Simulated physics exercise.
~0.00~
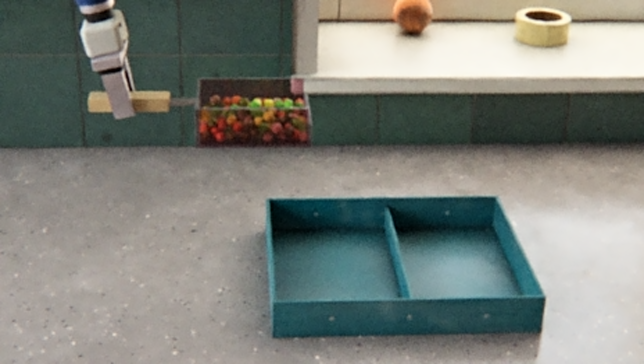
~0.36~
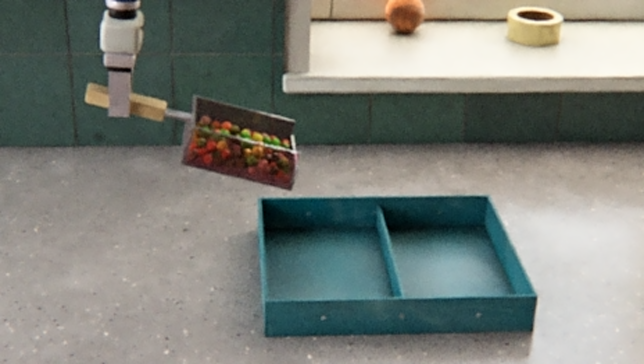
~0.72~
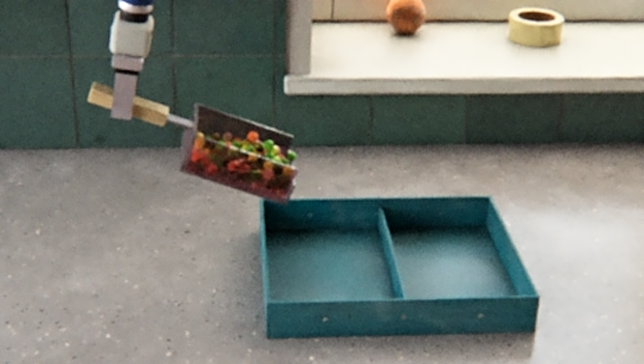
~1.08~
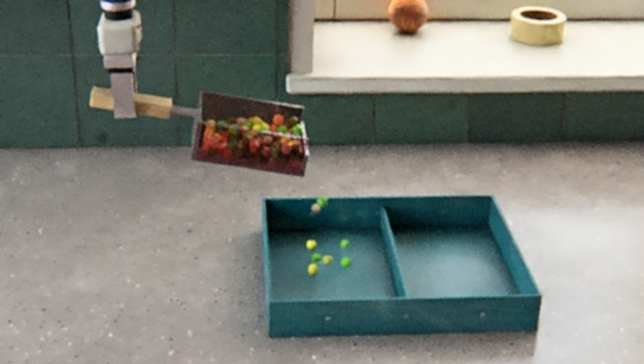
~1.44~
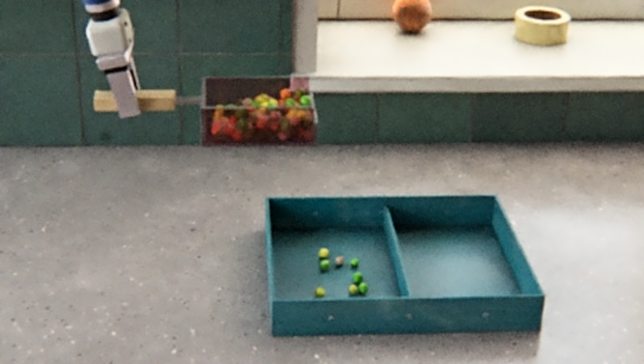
On a speckled counter, a robot arm tips a box, dropping some sweets into a tray.
